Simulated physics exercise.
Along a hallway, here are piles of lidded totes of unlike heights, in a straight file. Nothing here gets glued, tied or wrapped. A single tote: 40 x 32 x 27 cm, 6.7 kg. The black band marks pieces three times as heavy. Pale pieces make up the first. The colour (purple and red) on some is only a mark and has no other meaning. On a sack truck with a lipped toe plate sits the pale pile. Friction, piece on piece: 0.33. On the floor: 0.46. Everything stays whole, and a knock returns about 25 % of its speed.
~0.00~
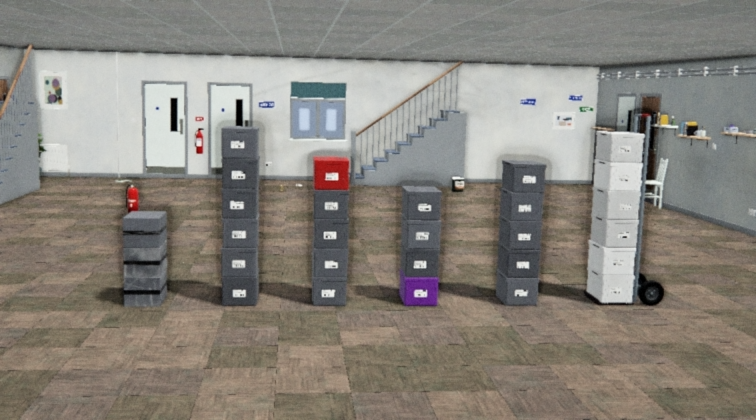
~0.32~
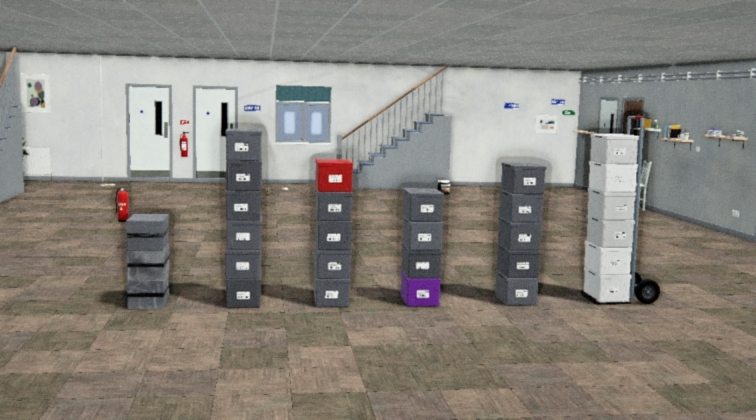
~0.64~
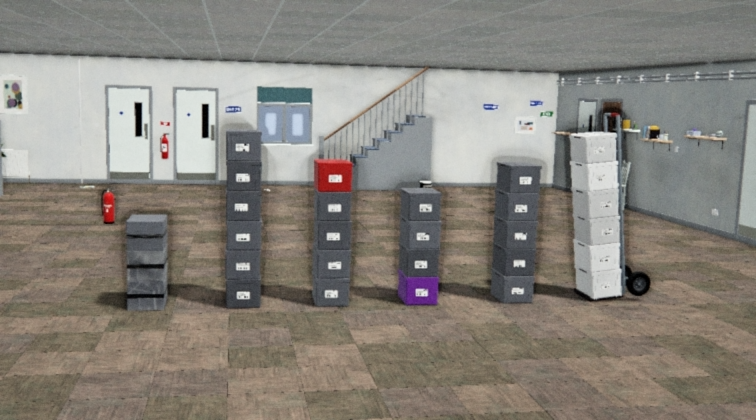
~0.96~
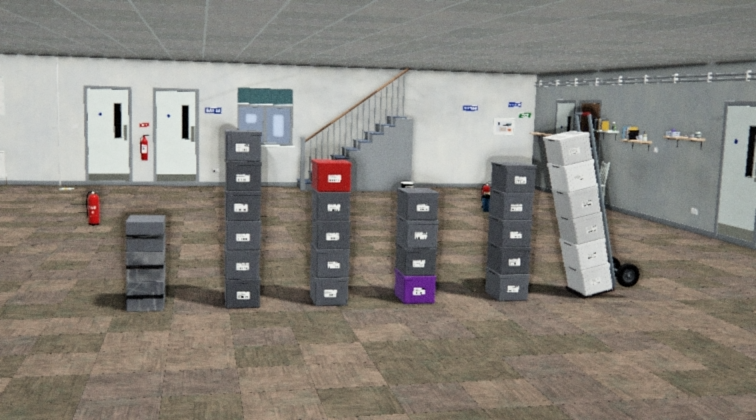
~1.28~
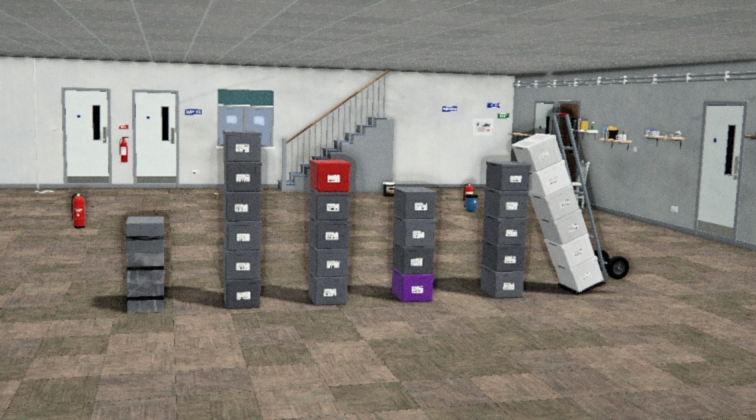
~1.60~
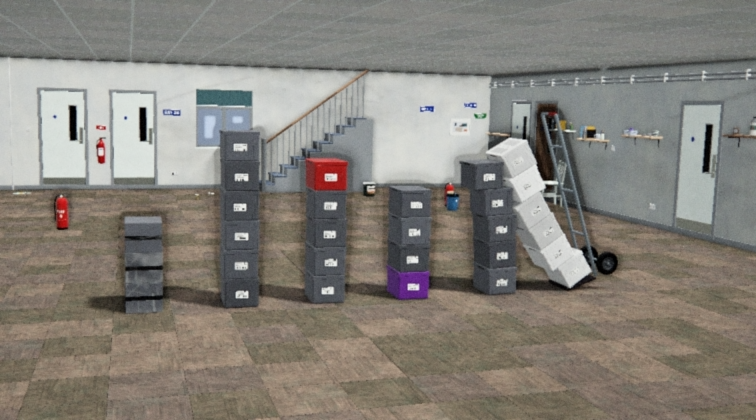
A white stack of boxes on a hand truck tilts left and leans against a grey stack.
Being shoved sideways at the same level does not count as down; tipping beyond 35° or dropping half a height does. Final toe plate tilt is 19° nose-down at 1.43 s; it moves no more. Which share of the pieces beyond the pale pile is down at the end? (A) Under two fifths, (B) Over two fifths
Over two fifths (B).
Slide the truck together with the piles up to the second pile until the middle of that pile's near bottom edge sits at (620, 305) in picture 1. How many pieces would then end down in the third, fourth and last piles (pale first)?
Count of fallen pieces - third: 0; fourth: 0; last: 0.
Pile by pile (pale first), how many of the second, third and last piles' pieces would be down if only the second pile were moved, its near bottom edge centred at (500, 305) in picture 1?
Then, pile by pile: Second 5, third 4, last 0.
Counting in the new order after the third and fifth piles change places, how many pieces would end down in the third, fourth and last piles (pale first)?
Down tally in the new order: Third = 6, fourth = 5, last = 2.
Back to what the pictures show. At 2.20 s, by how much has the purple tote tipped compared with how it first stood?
Rotation: Approx. 5°.
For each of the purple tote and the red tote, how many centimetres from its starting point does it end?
Estimate: Purple near 20 cm, red near 120 cm.
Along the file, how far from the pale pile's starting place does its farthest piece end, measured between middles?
It ends some 190 cm away.
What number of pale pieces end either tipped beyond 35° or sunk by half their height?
Count: 6.
After 2.20 s, 6 of the pale pile down; 4 of the 23 other totes down.
After 3.64 s, 6 of the pale pile down; 12 of the 23 other totes down; purple tote leaning 50°; red tote leaning 23°, 20 cm lower.
At rest (5.7 s), 6 of the pale pile down; 14 of the 23 other totes down; purple tote leaning 50°; red tote leaning 30°, 48 cm lower. That is 61 per cent. As the last picture would show them, middles, purple tote near (389, 275), red tote near (210, 227).
